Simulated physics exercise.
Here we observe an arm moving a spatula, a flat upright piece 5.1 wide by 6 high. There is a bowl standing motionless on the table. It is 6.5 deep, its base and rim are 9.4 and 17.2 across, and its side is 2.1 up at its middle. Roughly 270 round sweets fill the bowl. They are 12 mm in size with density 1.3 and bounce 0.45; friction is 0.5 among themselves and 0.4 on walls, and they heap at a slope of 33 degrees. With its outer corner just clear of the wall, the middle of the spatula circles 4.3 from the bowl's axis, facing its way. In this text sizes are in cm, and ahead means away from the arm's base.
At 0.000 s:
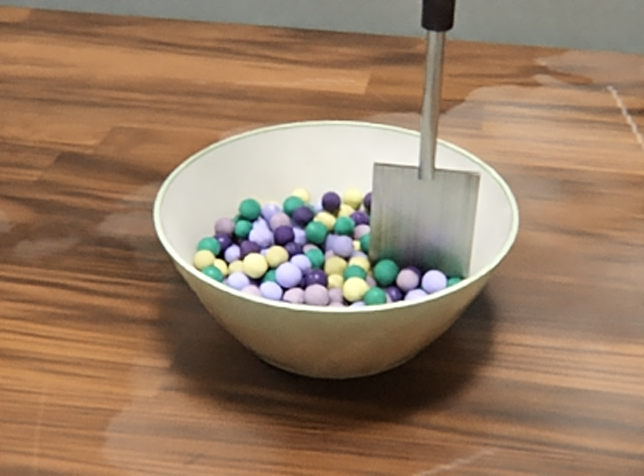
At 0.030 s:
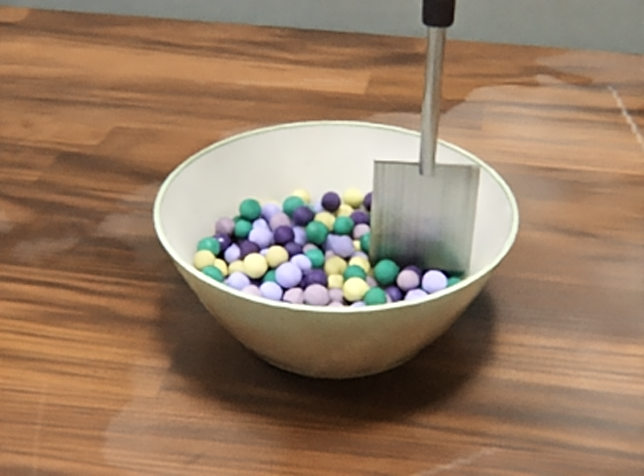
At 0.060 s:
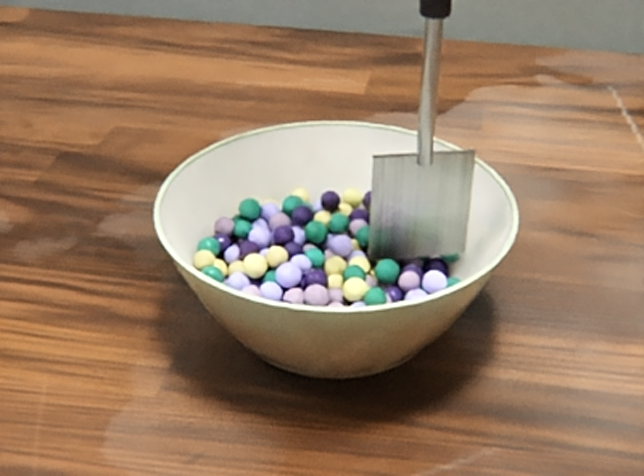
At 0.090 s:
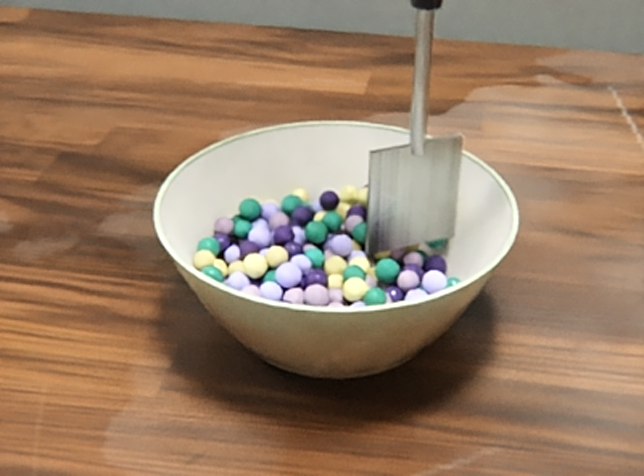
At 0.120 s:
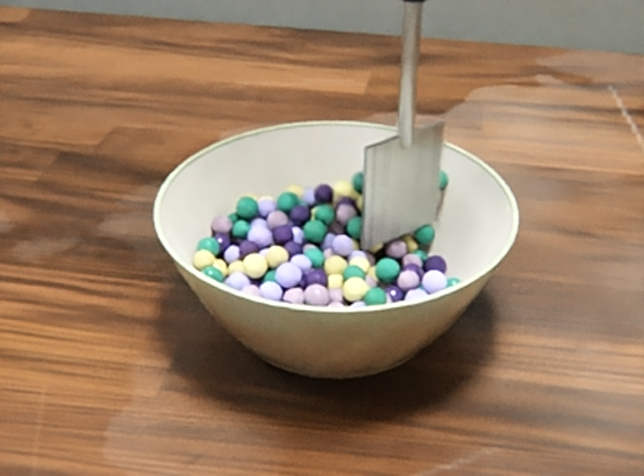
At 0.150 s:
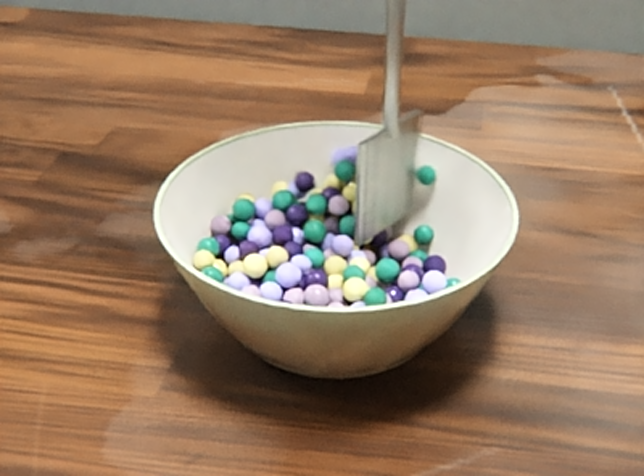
White bowl of purple, green and yellow balls on a wooden table, a metal spatula sweeping from right toward the back, pushing some up.
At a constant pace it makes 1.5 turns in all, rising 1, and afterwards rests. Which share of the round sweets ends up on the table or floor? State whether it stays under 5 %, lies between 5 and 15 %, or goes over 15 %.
It lies between 5 and 15 %.
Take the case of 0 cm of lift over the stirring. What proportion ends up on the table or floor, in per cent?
Result: Roughly 15 %.
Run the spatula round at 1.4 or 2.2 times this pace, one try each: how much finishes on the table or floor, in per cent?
I'd expect about 15 per cent, then about 30 per cent.
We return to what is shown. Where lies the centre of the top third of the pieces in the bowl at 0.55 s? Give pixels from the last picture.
About (337, 296) in the last picture.
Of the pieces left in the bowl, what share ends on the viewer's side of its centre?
55 %.
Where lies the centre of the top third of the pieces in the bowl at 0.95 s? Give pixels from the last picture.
I'd point to about (343, 206).
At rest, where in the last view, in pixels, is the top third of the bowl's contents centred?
I'd put it at about (289, 275).
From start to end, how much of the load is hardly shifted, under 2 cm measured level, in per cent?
Near 35 per cent of the pieces.
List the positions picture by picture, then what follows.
The first frame shows spatula neck at (429, 140), 0° round; upper third of the load around (324, 260), from x 205 to 455, top at y 200; 273 in the bowl.
The second frame shows spatula neck at (429, 135), 5° round; upper third of the load around (324, 257), from x 205 to 455, top at y 200.
The third frame shows spatula neck at (427, 125), 19° round; upper third of the load around (330, 248), from x 205 to 455, top at y 195.
The fourth frame shows spatula neck at (419, 115), 33° round; upper third of the load around (332, 239), from x 205 to 455, top at y 180.
The fifth frame shows spatula neck at (407, 107), 47° round; upper third of the load around (330, 232), from x 205 to 455, top at y 170.
The sixth frame shows spatula neck at (392, 99), 61° round; upper third of the load around (320, 231), from x 205 to 455, top at y 155; 273 in the bowl.
By 0.55 s, 249° round, highest piece 8 above the table; 263 in the bowl, 5 on the table or floor, 5 in flight or on the tool.
By 0.95 s, 77° round, highest piece 8 above the table; 252 in the bowl, 20 on the table or floor, 1 in flight or on the tool.
By 1.35 s, 180° round, highest piece 6 above the table; 250 in the bowl, 23 on the table or floor.
By 2.05 s, 180° round, highest piece 6 above the table; 250 in the bowl, 23 on the table or floor.
Final count, 250 in the bowl, 23 on the table or floor. That is 8 % on the table or floor.
